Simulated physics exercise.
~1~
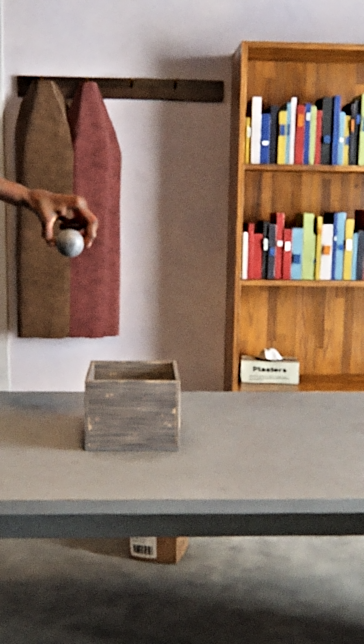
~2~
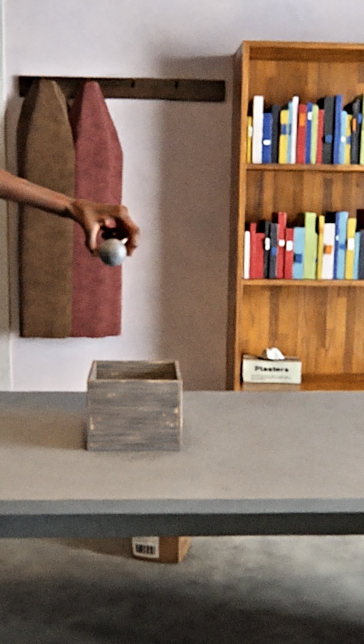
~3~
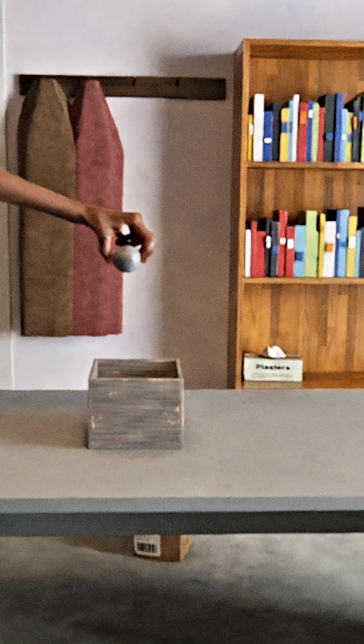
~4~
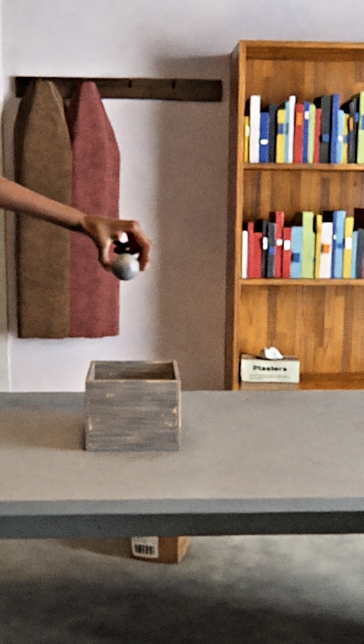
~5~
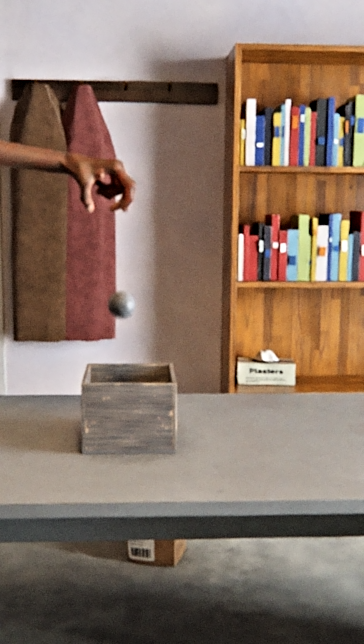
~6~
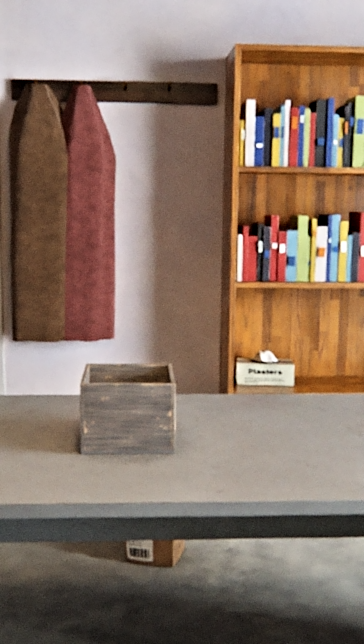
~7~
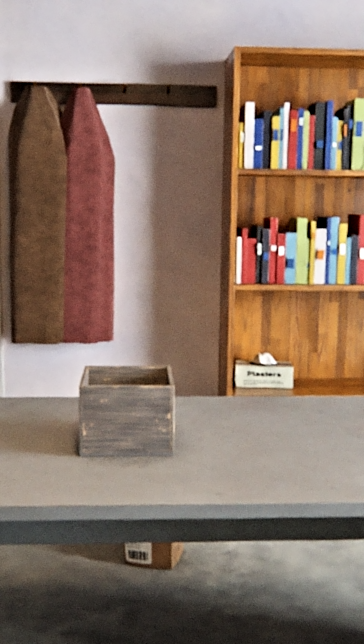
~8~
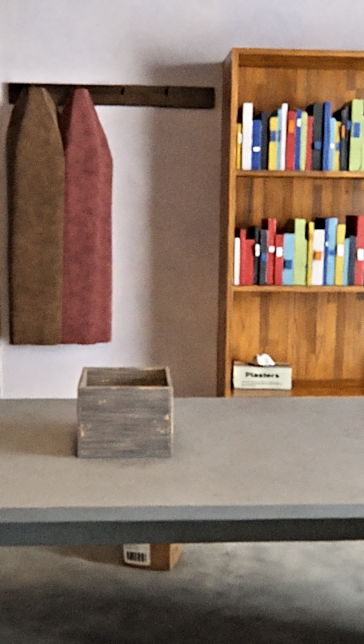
A hand holds a small grey ball above an open wooden crate that sits on a grey table, seen from the front by a slightly swaying camera. Behind it, a brown and a red garment hang from a dark rack at the left, and a wooden bookcase of colourful books stands at the right. The hand carries the ball rightward and a little lower until it hovers over the crate. The fingers then open, and the ball drops as the hand draws back. The ball lands inside the crate, out of sight, while the crate stays in its place.
